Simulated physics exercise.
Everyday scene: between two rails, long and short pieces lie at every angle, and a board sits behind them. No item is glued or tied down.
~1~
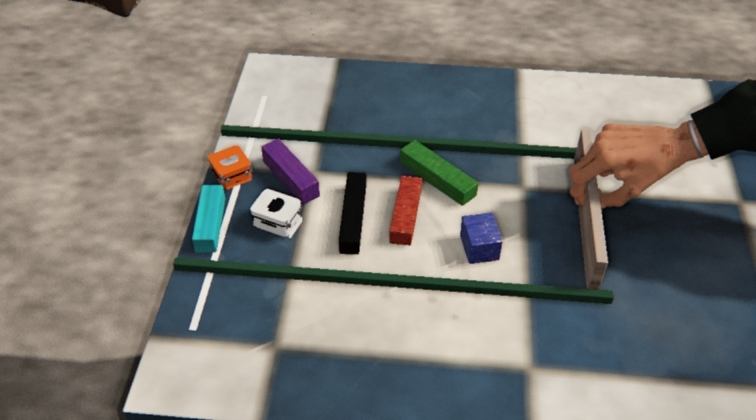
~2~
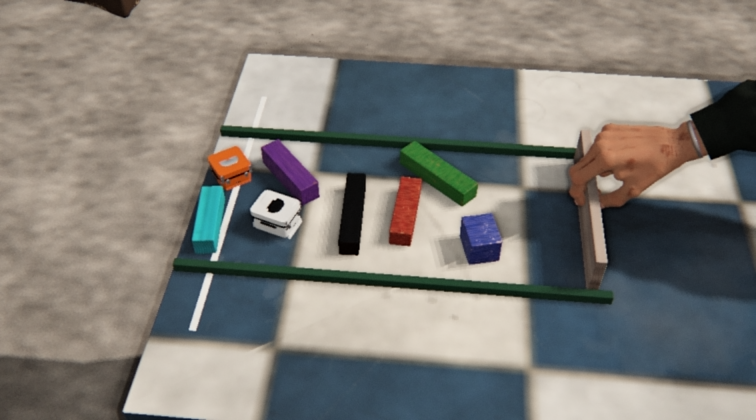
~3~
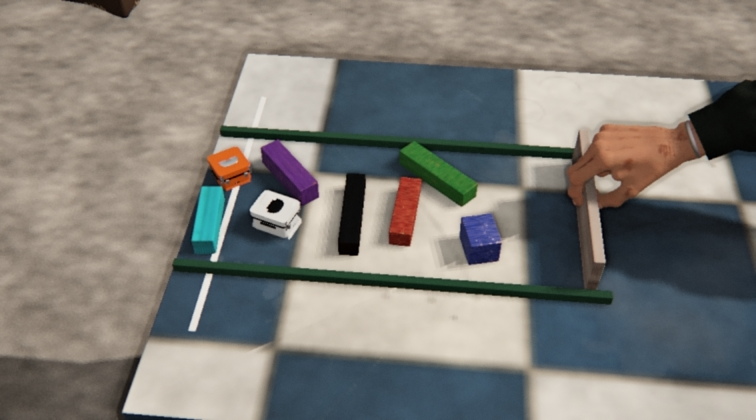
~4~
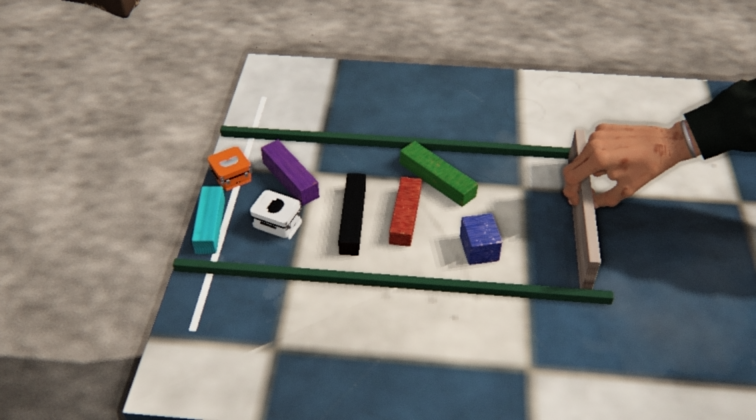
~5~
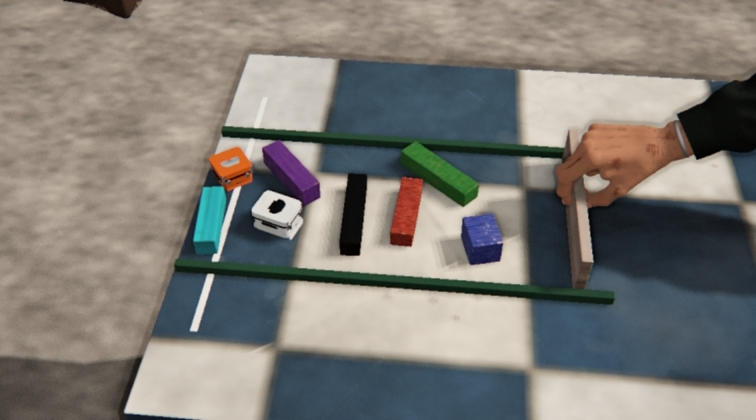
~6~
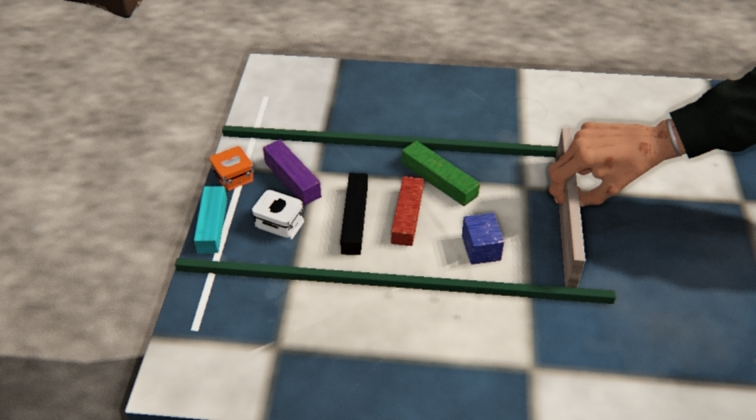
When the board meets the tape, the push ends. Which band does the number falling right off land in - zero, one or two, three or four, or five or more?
After the push, at least five have dropped.
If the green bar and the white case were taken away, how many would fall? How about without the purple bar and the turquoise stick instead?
Going first to second: 4 and 4.
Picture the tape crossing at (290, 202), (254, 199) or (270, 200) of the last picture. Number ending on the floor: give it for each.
Going through them in order, you'd see 2, 5 and 4.
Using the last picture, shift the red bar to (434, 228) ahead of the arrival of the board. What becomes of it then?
It simply slips off.
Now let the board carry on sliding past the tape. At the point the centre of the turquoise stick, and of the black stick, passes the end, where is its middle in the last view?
Middle: Roughly (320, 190); roughly (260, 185).
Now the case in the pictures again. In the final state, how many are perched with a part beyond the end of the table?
Answer: 1.
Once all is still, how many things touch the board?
Contact count: 2.
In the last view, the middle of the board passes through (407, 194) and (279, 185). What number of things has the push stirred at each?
So 4, and at the other place 8.
Early on, none off yet; turquoise stick at rest near (211, 219); orange case at rest near (233, 169); white case at rest near (278, 215).
A while later, none off yet; turquoise stick at rest near (211, 219); orange case at rest near (233, 169); white case moving near (270, 216).
Further along, two off so far; turquoise stick in the air near (179, 357); orange case in the air near (197, 245); white case travelled well along near (185, 214).
Finally, the number that fall off is five or more; lost, red bar, black stick, purple bar, white case, orange case and turquoise stick.
